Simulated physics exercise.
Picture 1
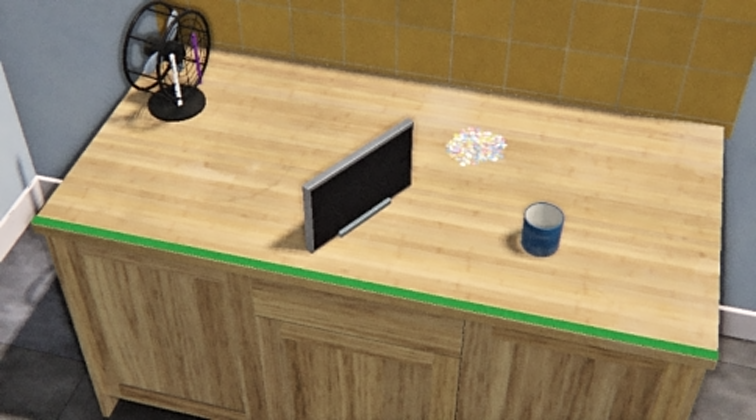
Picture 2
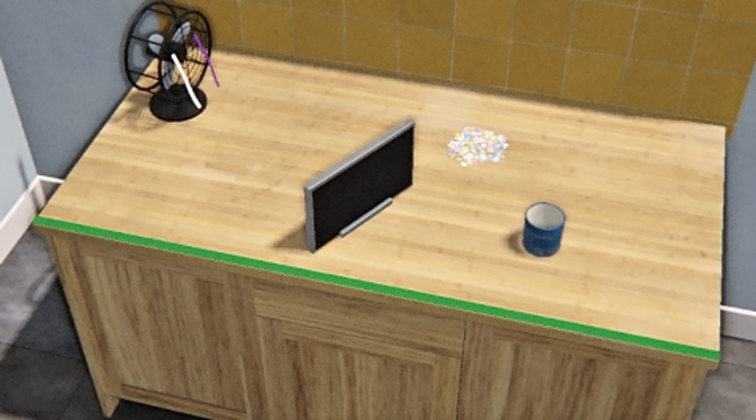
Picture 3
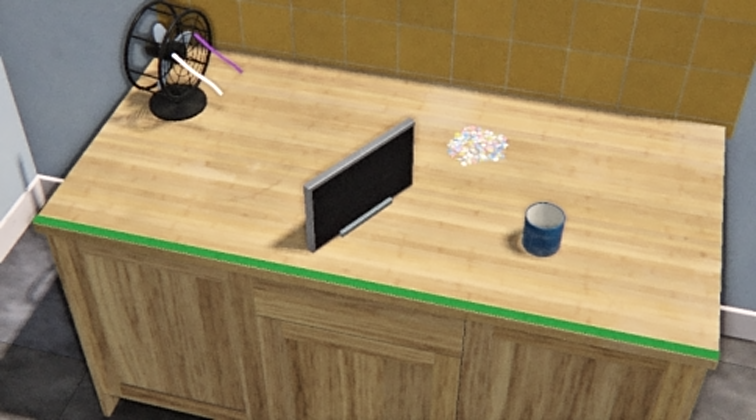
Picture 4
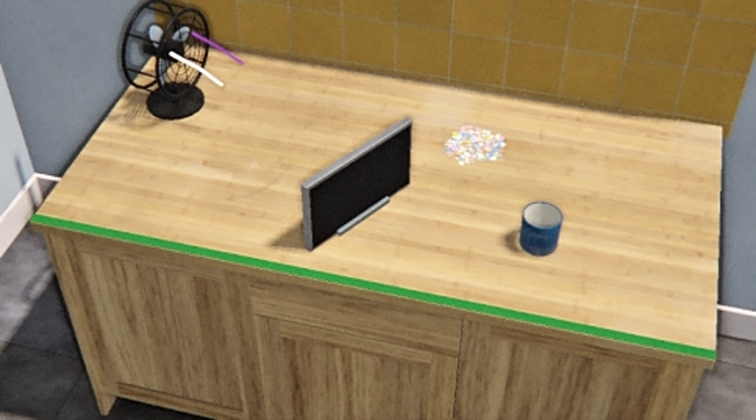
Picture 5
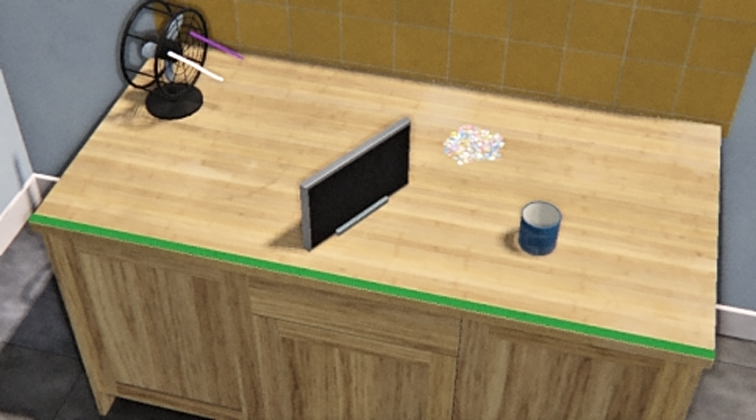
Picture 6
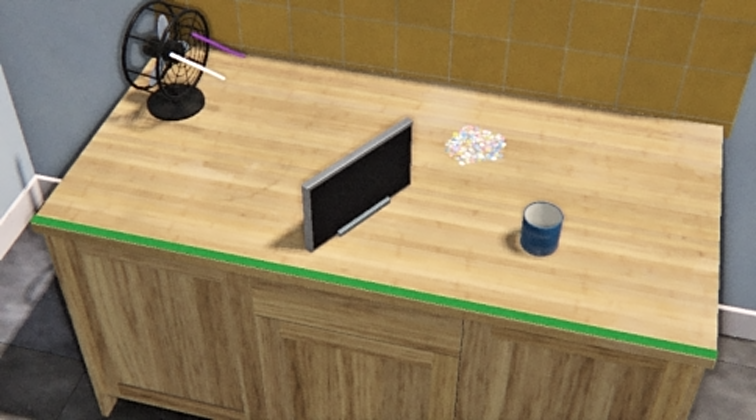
Two ribbons on a black desk fan, one white and one purple, lift from hanging down and stream out to the right, while the pale confetti, upright laptop and blue mug stay still on the wooden counter.
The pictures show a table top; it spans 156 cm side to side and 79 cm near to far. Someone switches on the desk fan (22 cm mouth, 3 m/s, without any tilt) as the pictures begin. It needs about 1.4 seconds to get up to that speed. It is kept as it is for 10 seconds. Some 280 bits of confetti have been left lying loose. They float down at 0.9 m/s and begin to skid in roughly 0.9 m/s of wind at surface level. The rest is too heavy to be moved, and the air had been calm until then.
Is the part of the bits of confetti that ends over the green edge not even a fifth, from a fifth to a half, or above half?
Odds are the part over that edge will stay short of twenty percent.
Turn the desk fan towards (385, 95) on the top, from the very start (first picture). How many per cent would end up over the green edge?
0 %.
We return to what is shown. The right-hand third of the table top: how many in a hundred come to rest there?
Near 15 %.
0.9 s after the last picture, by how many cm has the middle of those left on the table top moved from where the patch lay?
Around 40 cm from the start.
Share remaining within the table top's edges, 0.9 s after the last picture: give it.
I reckon some 100 %.
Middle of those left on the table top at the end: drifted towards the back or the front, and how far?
It drifted toward the rear, roughly 25 cm.
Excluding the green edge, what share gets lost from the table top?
80 %.
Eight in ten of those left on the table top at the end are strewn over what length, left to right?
About 30 cm.
Then, 0.9 s after the last picture, 0 % are over the green edge; the middle of those still in play is near (626, 135); 0 % have settled or left.
Then, 2.1 s after the last picture, 0 % are over the green edge; the middle of those still in play is near (677, 125); 75 % have settled or left.
Then, 4.4 s after the last picture, 0 % are over the green edge; the middle of those still in play is near (668, 119); 82 % have settled or left.
Then, 8.9 s after the last picture, at the end, 0 % are over the green edge; the middle of those still in play is near (663, 123).
